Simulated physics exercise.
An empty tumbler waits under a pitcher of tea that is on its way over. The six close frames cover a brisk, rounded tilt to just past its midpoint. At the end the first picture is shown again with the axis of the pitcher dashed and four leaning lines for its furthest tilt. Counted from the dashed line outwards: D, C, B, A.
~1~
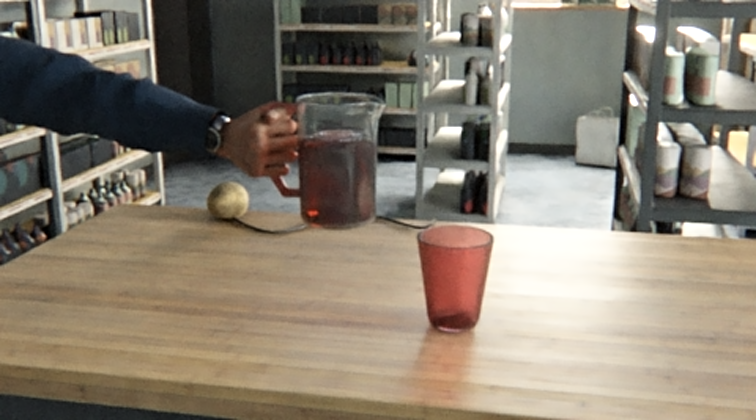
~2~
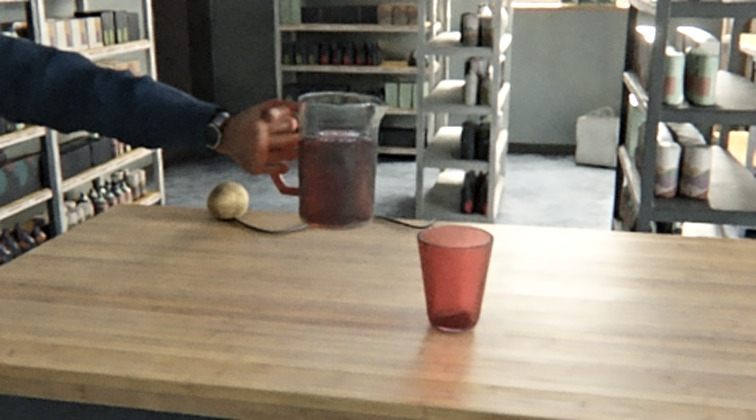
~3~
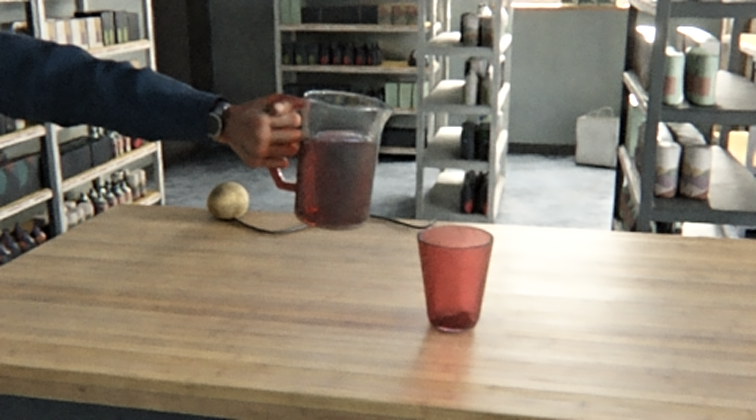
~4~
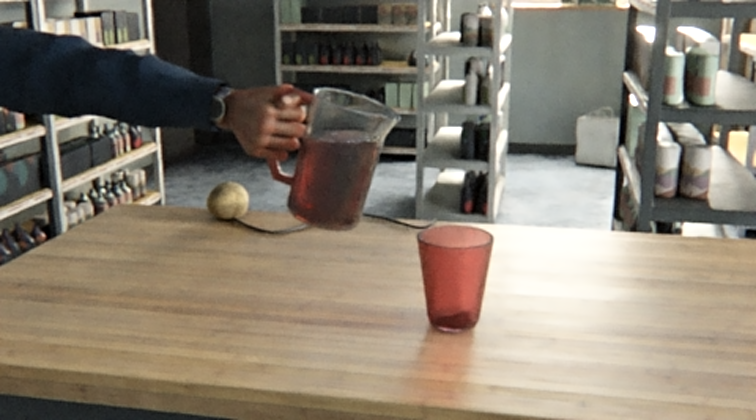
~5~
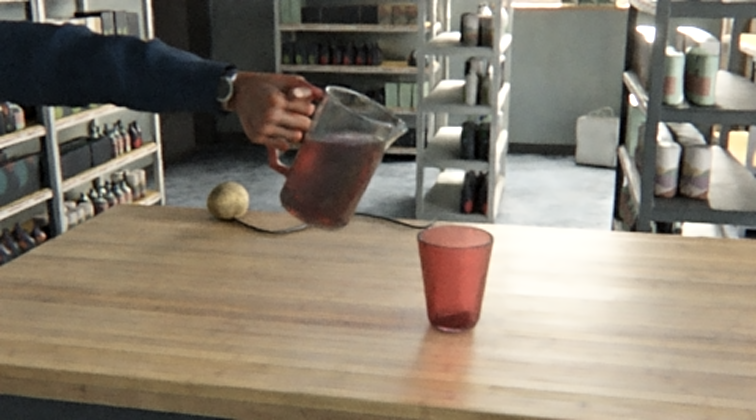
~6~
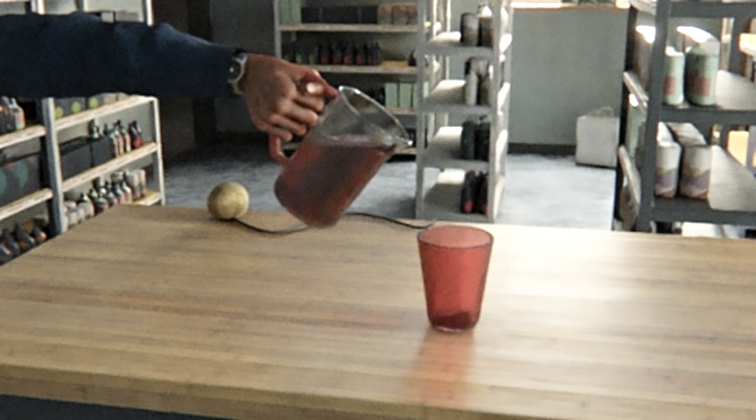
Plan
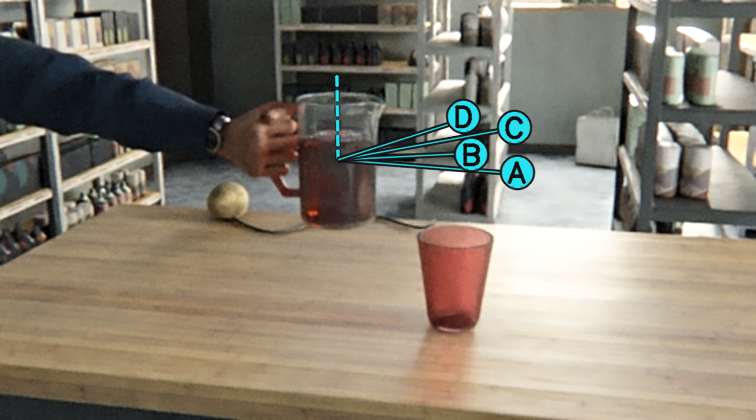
The clip opens with a hand holding a clear pitcher of dark reddish tea upright above a wooden table, left of a red tumbler. The hand then tilts the pitcher gradually to the right, its lip shifting toward the tumbler and its base swinging left, while no tea leaves it.
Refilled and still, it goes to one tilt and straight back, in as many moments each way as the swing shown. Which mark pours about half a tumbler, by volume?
D beats the others.
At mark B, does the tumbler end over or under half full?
Over half.
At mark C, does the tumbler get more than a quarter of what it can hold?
Yes, clearly.
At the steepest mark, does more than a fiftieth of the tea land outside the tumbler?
Yes.
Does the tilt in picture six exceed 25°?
Yes.
In cyan, A at (500, 172); B at (454, 154); C at (497, 130); D at (448, 124).
If A is chosen, the tumbler ends with about 93 % of what it can hold; 16 % of the tea is spilt.
If B is chosen, the tumbler ends with about 82 % of what it can hold; 10 % of the tea is spilt.
If C is chosen, the tumbler ends with about 74 % of what it can hold.
If D is chosen, the tumbler ends with about 50 % of what it can hold.
